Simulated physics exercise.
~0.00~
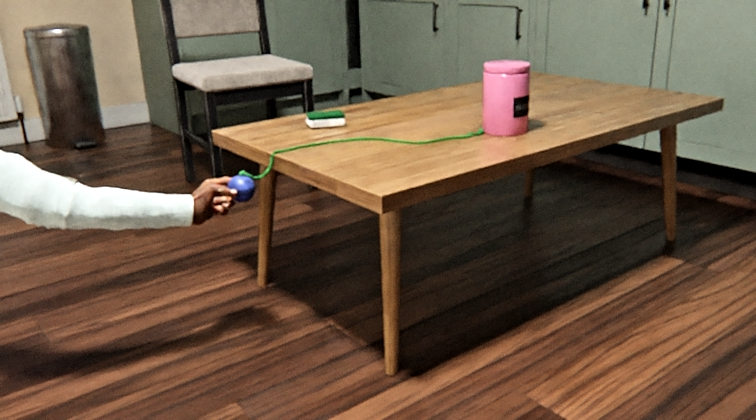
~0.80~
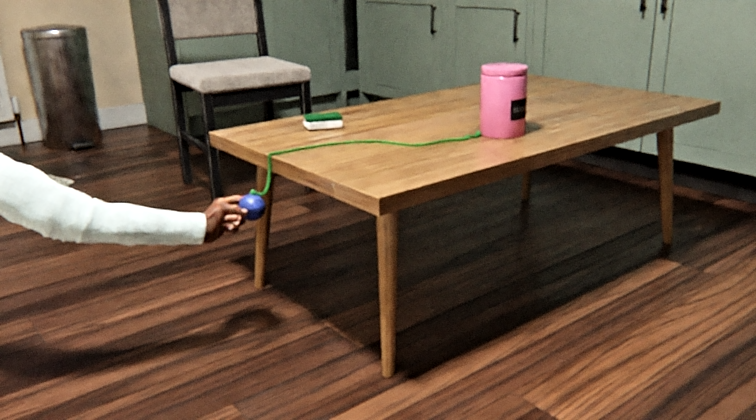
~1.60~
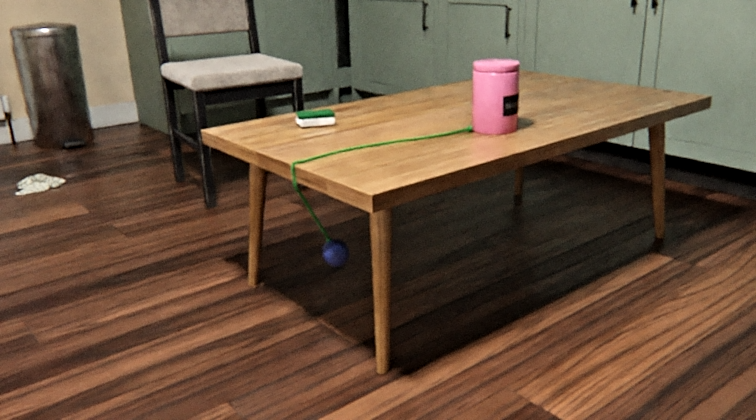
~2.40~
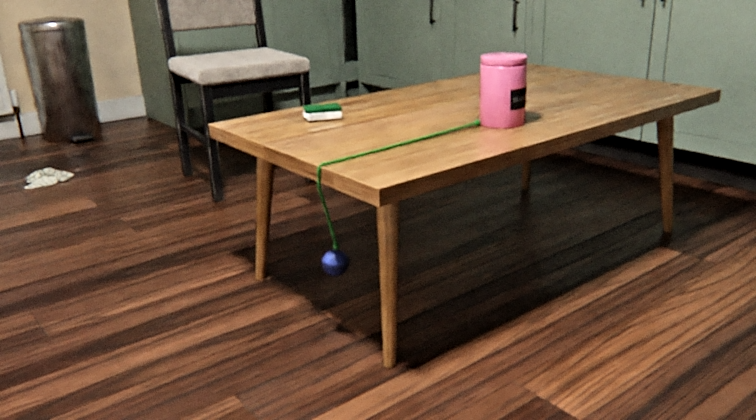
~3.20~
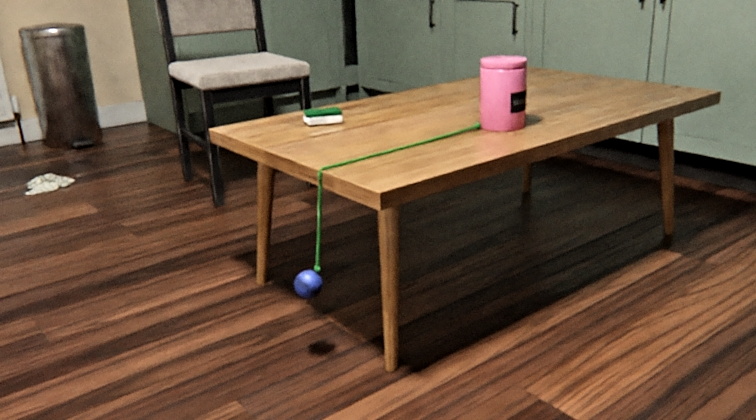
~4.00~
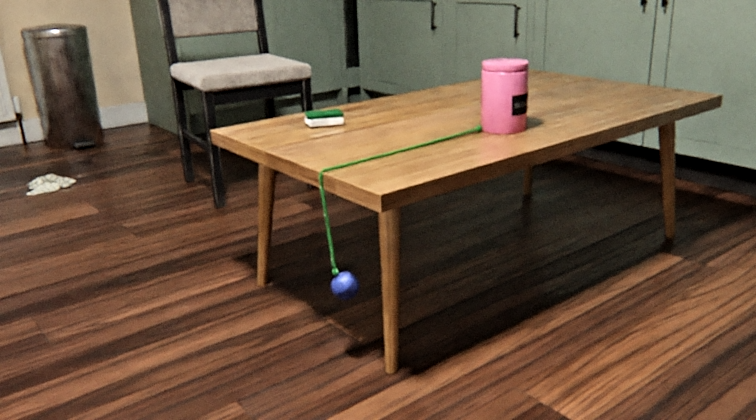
A blue ball tied to a green shoelace is held by a hand in a white sleeve, just off the near left edge of a wooden table. The lace runs across the tabletop to a pink canister, passing a green and white sponge. The hand lowers the ball slightly to the right, then lets go and draws out of view. The ball drops and swings right beneath the edge, pulling the lace straighter across the wood. It swings back left, then right again, and ends hanging above the floor while the canister and sponge stay on the table.
